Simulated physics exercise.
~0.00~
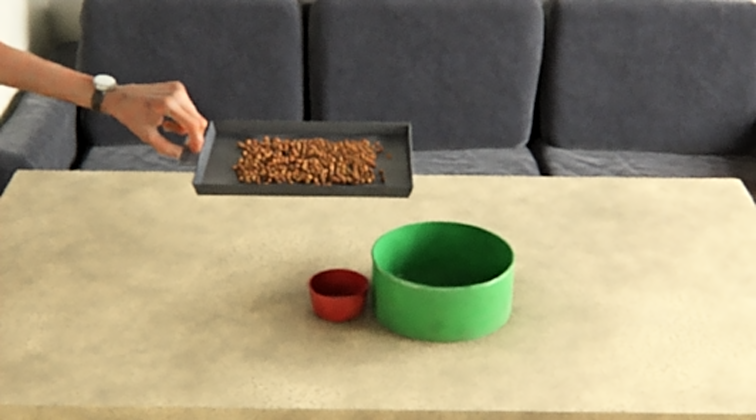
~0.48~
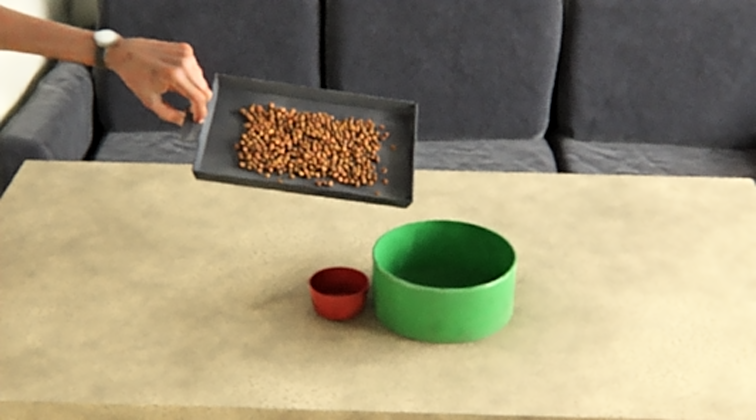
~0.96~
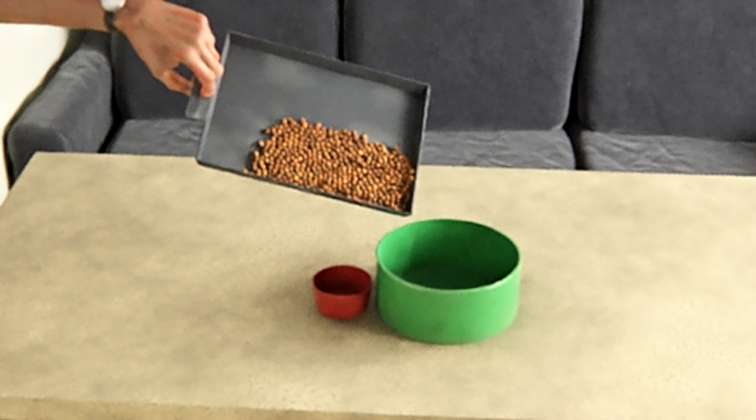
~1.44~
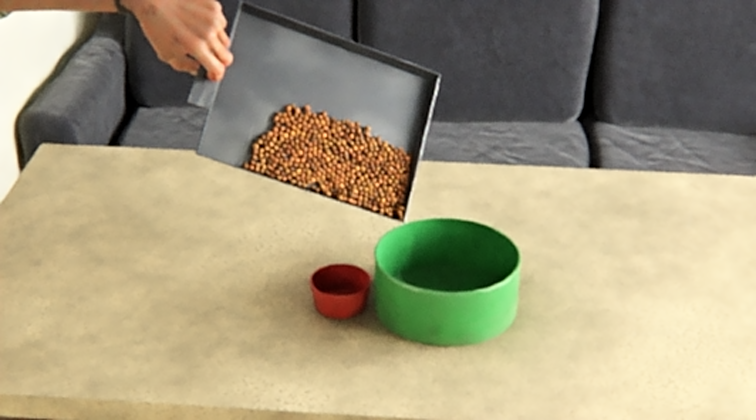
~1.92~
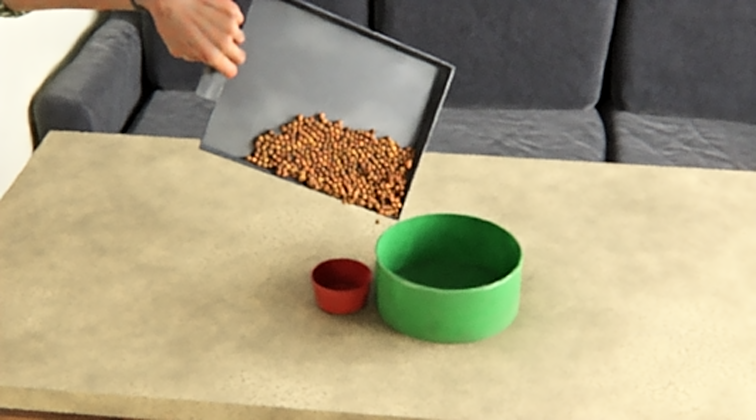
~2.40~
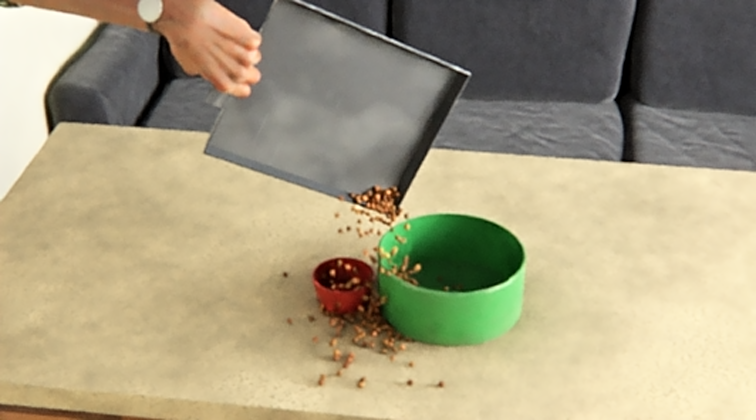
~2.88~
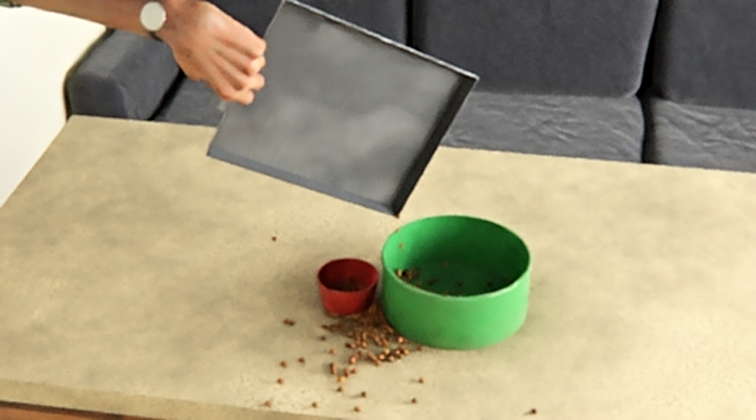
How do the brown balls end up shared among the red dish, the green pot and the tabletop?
The green pot and the tabletop each end up with a sizeable share of the balls, while the little red dish catches only a small part of them.
